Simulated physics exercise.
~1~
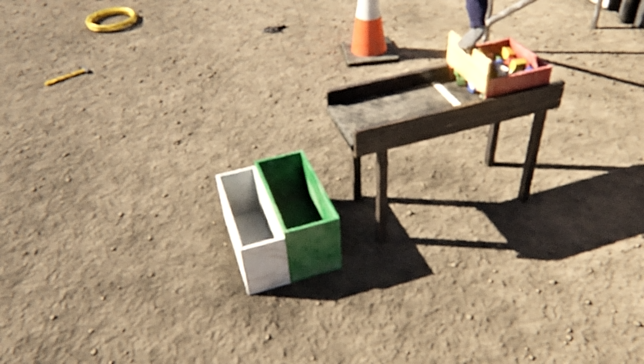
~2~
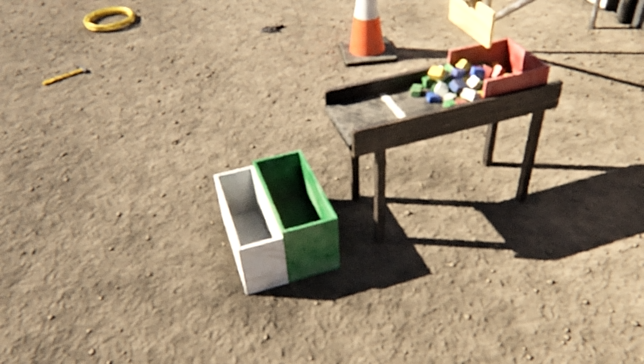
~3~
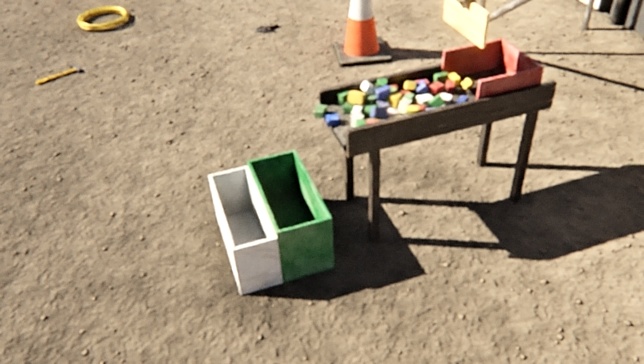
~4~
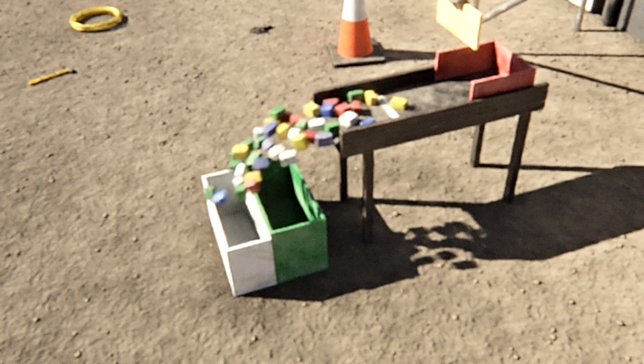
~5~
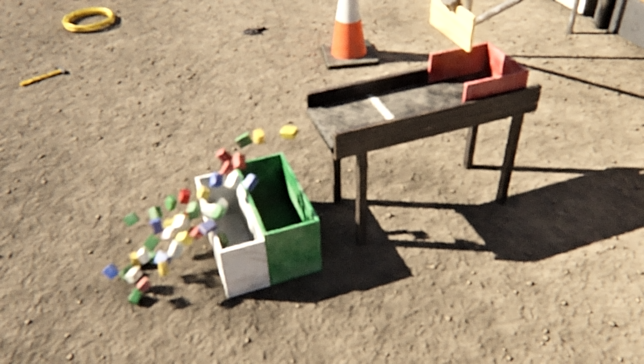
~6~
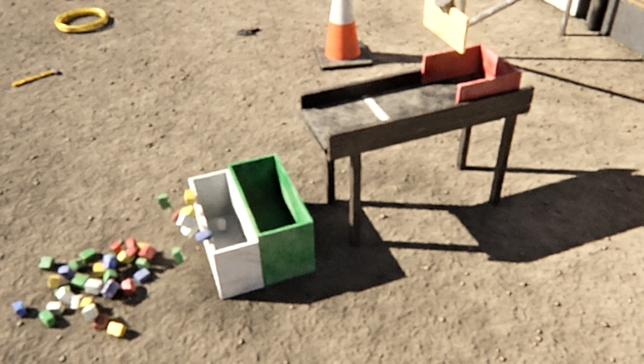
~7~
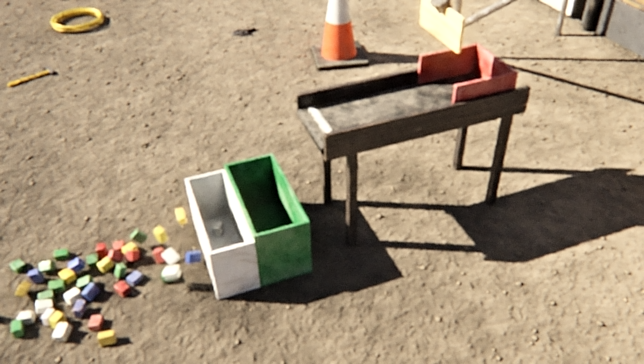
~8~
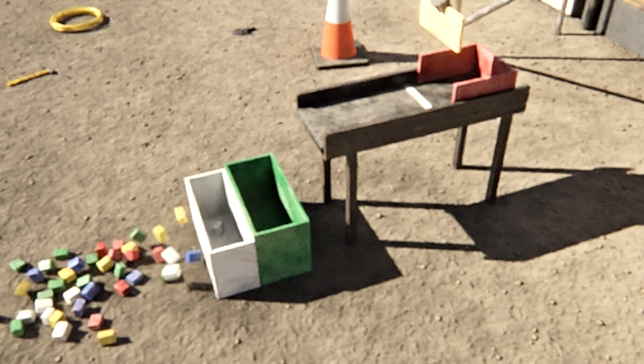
A heap of small multicoloured blocks waits in a red pen at the right end of a dark, table-like belt, seen from above on sunlit bare dirt. A green bin and a white tote stand side by side on the ground to its left, with a traffic cone and a yellow ring behind. The pale gate lifts, and the blocks spread leftward along the belt. They pour off the end in a loose stream, sailing over the green bin. Most clear the white tote too and scatter on the dirt at the lower left, leaving the belt empty.
